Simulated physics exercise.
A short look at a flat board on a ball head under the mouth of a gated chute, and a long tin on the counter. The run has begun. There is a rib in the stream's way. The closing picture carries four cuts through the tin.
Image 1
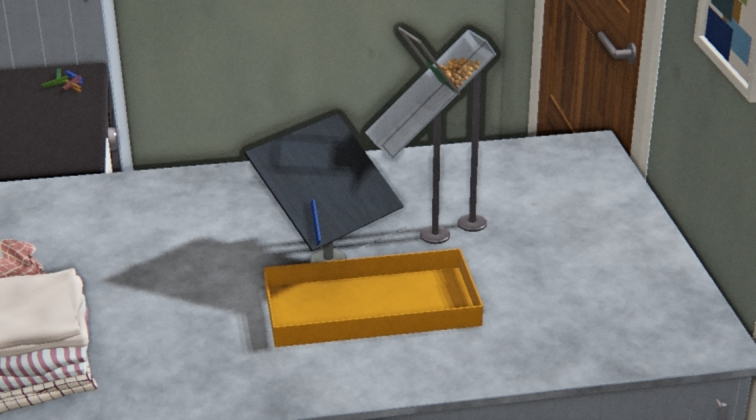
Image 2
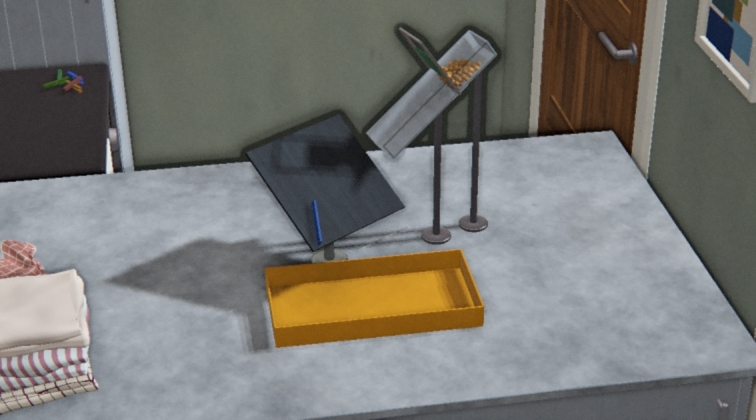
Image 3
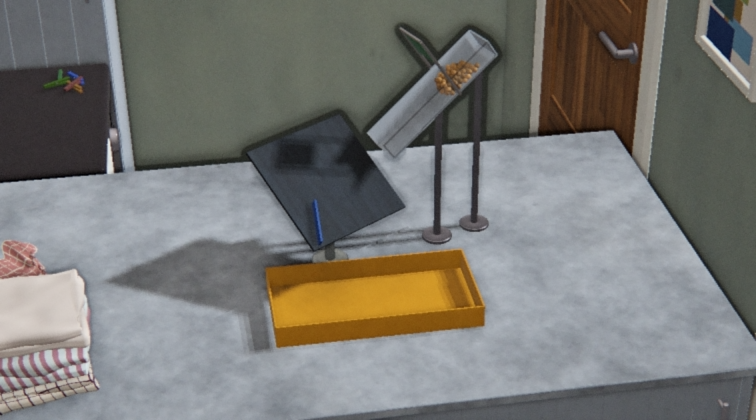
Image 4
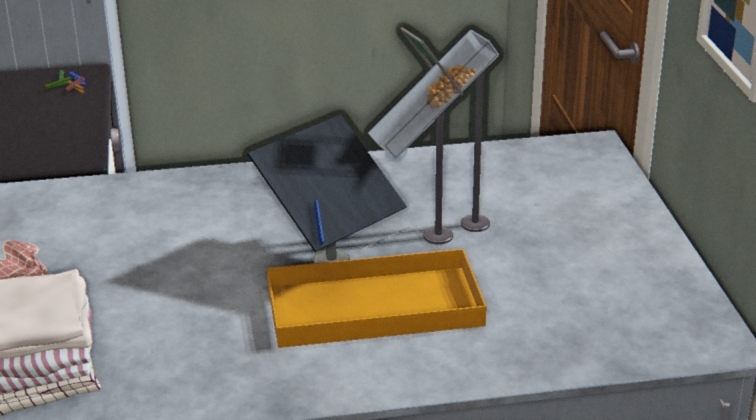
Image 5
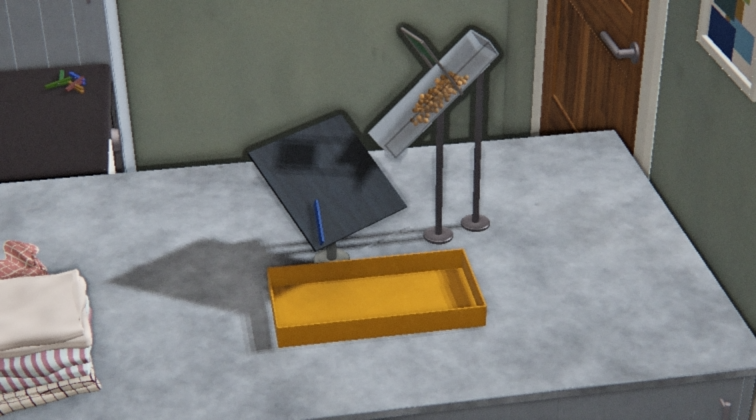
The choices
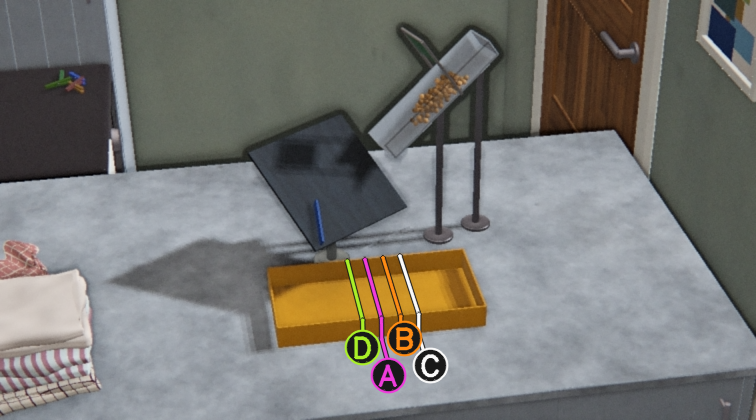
On a grey counter, small wooden beads slide down a tilted chute as its gate lifts.
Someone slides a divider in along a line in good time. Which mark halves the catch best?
D is best.
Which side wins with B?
The left side.
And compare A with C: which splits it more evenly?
A.
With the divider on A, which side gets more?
Left.
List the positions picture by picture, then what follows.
The first frame shows load behind the gate (454, 72), round wooden beads; lip of the chute (384, 152), sloping gently.
The second frame shows middle of the board (327, 180), tilted fairly steeply; middle of its low edge (361, 228); of its high edge (294, 133).
The third frame shows front corners of the tin (276, 328) and (484, 306), empty; front of the load (442, 92).
The fourth frame shows middle of the load (446, 87); its front (432, 106), roughly a third of the way to the lip; rib from (317, 200) to (323, 241).
The fifth frame shows middle of the load (438, 94); its front (416, 123), roughly half of the way to the lip.
On the marked copy, line A crosses the front rim at (381, 317); line B crosses the front rim at (400, 315); line C crosses the front rim at (418, 313); line D crosses the front rim at (362, 319).
With A, of what is caught, the larger part on the left of the divider, roughly a quarter on the right.
With B, of what is caught, the larger part on the left of the divider, roughly a quarter on the right.
With C, of what is caught, almost all on the left of the divider, just a few on the right.
With D, of what is caught, roughly two thirds on the left of the divider, roughly a third on the right.
